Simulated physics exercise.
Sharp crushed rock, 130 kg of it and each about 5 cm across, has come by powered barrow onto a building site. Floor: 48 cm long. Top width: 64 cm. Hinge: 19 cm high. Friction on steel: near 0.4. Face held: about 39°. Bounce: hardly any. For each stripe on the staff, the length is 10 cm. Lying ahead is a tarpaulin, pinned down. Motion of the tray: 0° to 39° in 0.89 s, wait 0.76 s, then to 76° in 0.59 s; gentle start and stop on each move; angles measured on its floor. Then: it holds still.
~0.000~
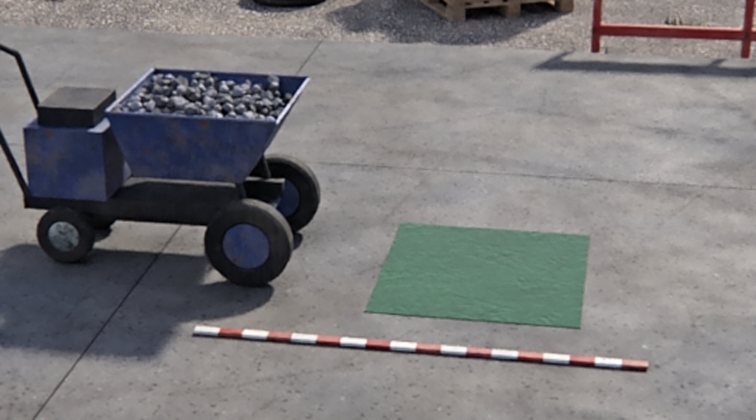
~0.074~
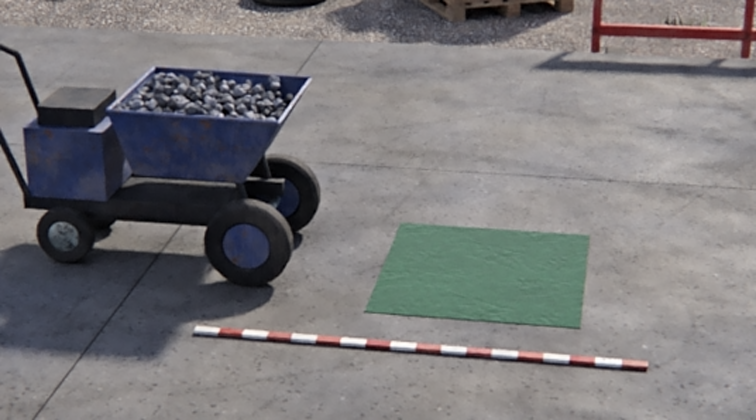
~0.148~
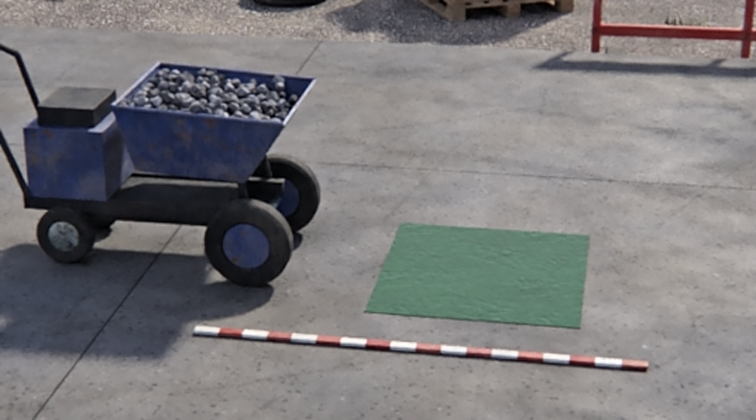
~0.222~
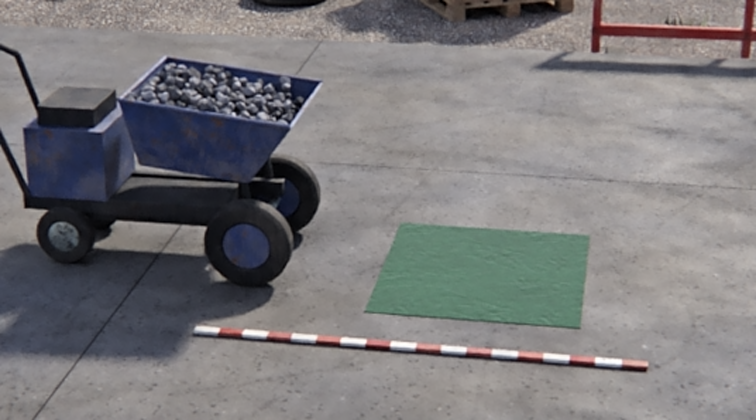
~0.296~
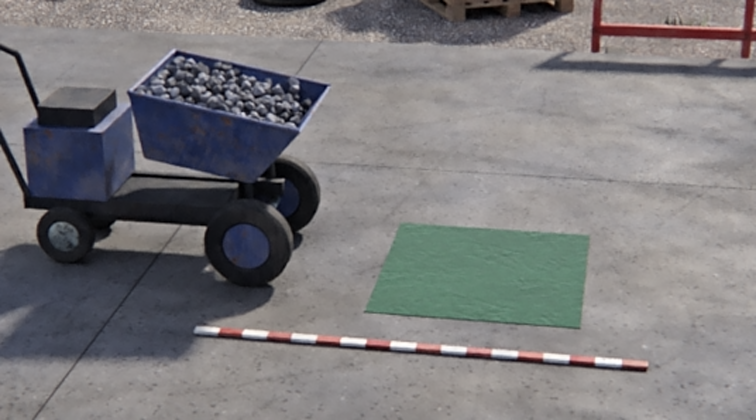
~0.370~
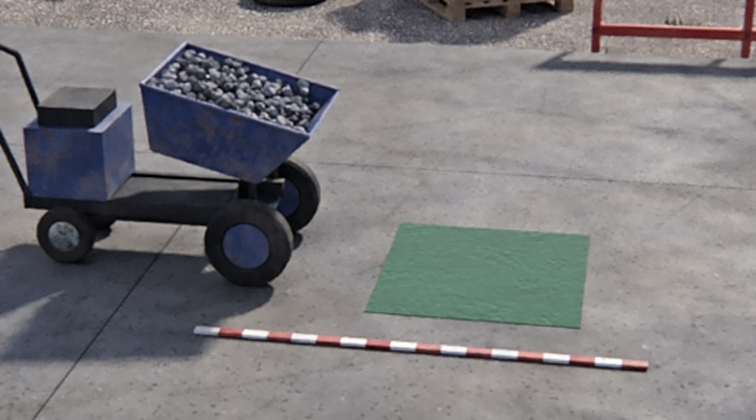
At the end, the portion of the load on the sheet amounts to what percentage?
It amounts to roughly 65 per cent.
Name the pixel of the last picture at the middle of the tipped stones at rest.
At about pixel (435, 260) in the last view.
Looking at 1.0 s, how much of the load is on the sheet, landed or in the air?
I'd say near 0 per cent at that time.
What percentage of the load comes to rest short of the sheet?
Share of load: Approx. 5 %.
After 0.7 s the floor is at 33°; 100 % in the tray; the foremost stones are at (337, 138).
After 1.0 s the floor is at 39°; 100 % in the tray; the foremost stones are at (358, 136).
After 2.7 s the floor is at 76°; 47 % in the tray, 1 % short of the sheet, 51 % on the sheet, 1 % off the sheet elsewhere; the foremost stones are at (557, 270).
After 4.6 s the floor is at 76°; 29 % in the tray, 4 % short of the sheet, 63 % on the sheet, 4 % off the sheet elsewhere; the foremost stones are at (594, 269).
